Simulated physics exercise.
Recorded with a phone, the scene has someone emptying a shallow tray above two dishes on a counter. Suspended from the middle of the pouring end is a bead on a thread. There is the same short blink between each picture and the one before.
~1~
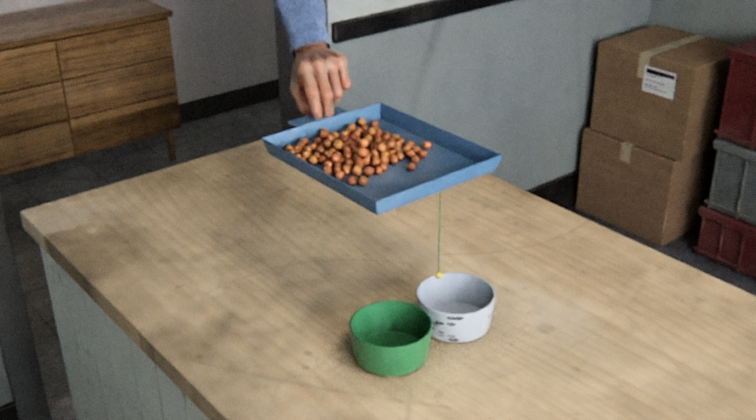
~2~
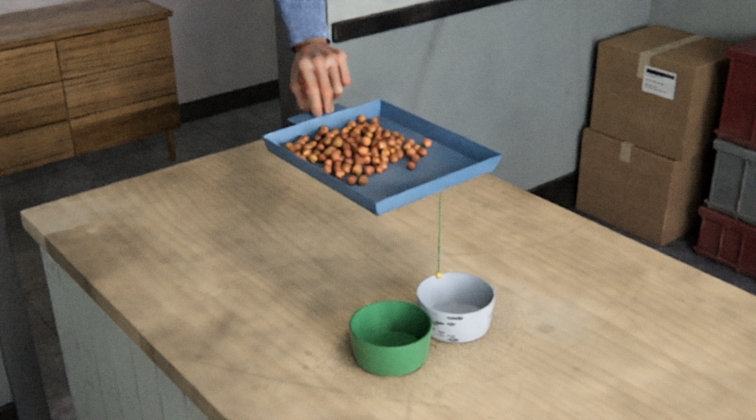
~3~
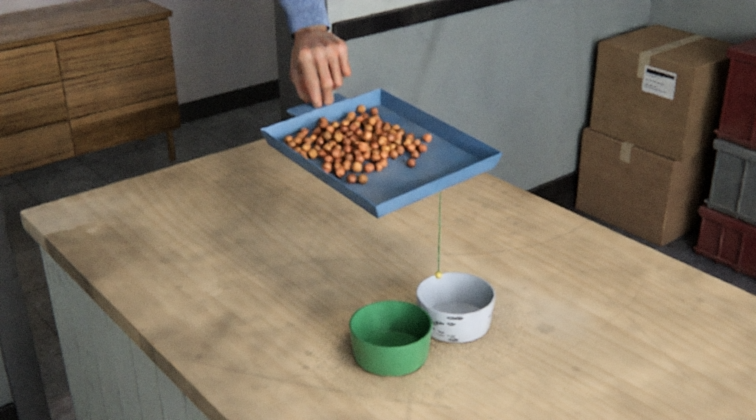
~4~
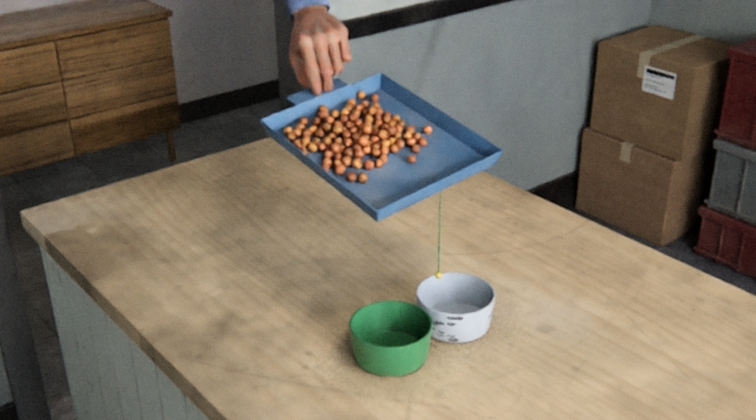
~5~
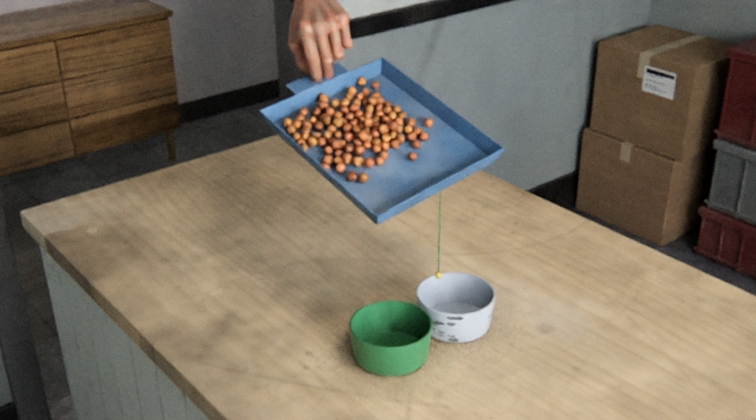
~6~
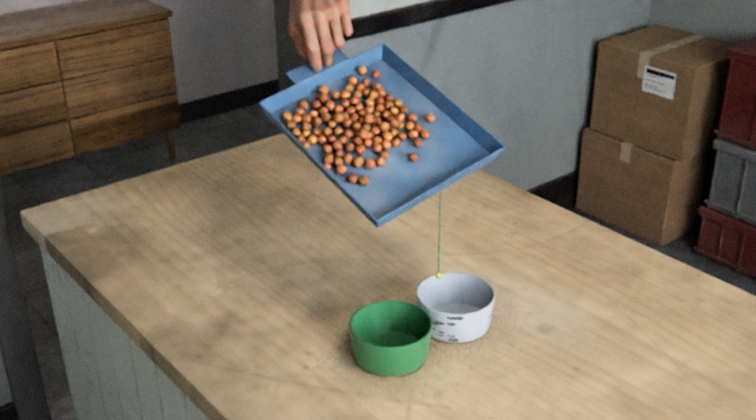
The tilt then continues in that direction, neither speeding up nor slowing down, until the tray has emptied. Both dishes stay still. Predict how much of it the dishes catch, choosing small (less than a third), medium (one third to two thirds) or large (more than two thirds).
The catch is large, more than two thirds.
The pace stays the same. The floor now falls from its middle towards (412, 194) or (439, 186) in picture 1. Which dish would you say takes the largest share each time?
The first tilt favours the left-side dish and the second favours the right-side dish.
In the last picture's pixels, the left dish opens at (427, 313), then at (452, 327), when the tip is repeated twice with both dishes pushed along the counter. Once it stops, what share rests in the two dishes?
Trial 1 about 50 %, trial 2 about 20 %.
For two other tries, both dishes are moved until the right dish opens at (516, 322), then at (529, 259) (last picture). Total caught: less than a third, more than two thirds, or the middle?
Two tries, in turn: Under a third and under a third.
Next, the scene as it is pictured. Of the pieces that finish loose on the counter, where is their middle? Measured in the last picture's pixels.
(409, 390), roughly.
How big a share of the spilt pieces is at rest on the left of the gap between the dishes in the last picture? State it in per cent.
Left portion: Around 70 %.
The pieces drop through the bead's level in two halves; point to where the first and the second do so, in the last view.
Half one: (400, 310), half two: (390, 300).
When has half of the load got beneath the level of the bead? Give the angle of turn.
The angle is around 95°.
Just after the last frame, tray tipped steeply; the larger part on the tray; about a tenth in the left dish; just a few outside both; about a tenth in the air.
A moment on, tray tipped past a quarter turn; about a tenth on the tray; the larger part in the left dish; just a few in the right dish; about a tenth outside both; about a tenth in the air.
Further on, tray tipped past a quarter turn; the larger part in the left dish; just a few in the right dish; about a tenth outside both.
When it is over, tray tipped past a quarter turn; the larger part in the left dish; just a few in the right dish; about a tenth outside both.
